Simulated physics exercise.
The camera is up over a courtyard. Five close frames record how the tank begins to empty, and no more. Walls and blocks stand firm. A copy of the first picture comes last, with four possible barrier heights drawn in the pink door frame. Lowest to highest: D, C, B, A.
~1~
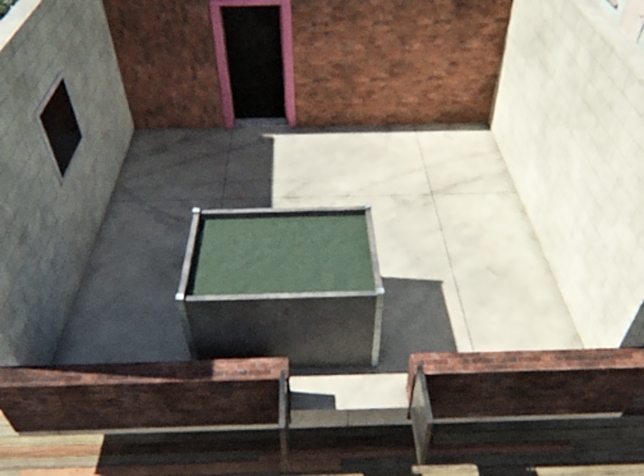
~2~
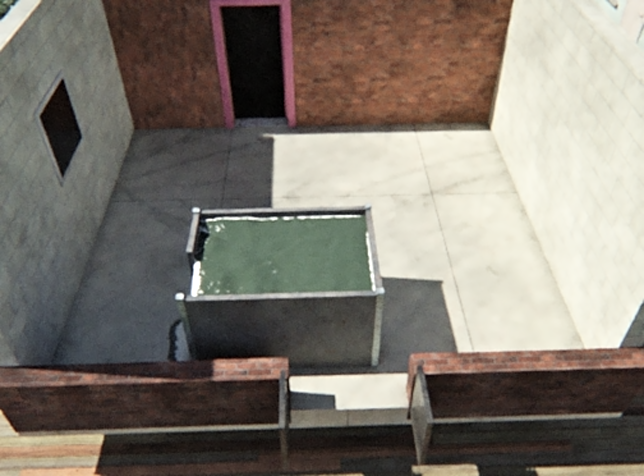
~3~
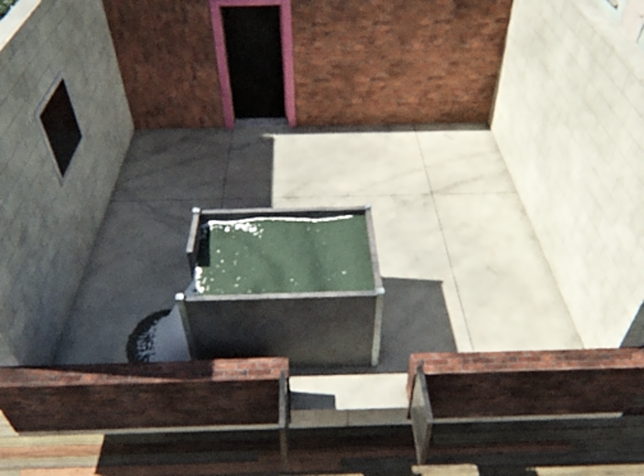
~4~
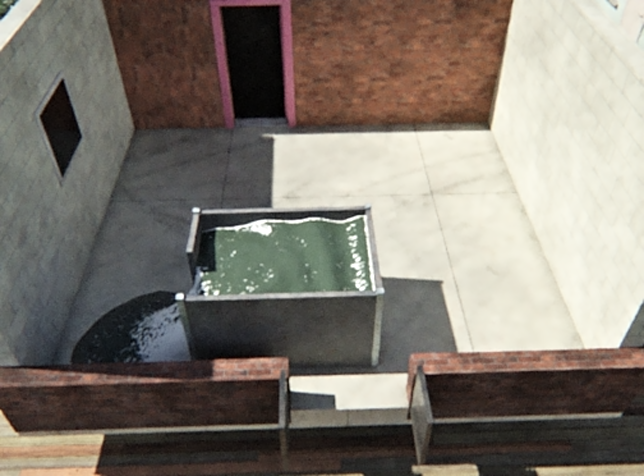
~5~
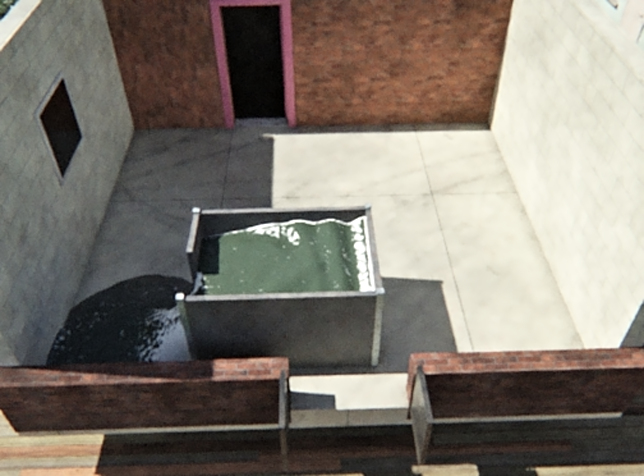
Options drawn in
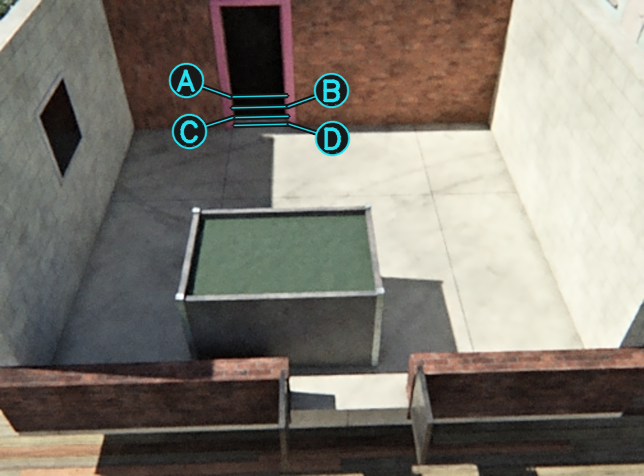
Green water in a tank in the middle of a walled courtyard began pouring out through its left side, and a dark puddle spread across the shaded ground toward the left wall while the water inside sloshed.
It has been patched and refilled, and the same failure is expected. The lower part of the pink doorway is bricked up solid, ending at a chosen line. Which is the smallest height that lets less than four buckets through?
The answer is mark C.
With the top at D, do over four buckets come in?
Yes.
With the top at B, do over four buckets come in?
No.
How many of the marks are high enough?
Three.
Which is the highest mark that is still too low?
That is mark D.
On the marked copy, A at (258, 96); B at (259, 107); C at (260, 116); D at (261, 124); from the bottom up D, C, B, A.
For mark A, nothing gets over.
For mark B, nothing gets over.
For mark C, a splash gets over, under a bucket.
For mark D, about 14 bucketfuls get in.
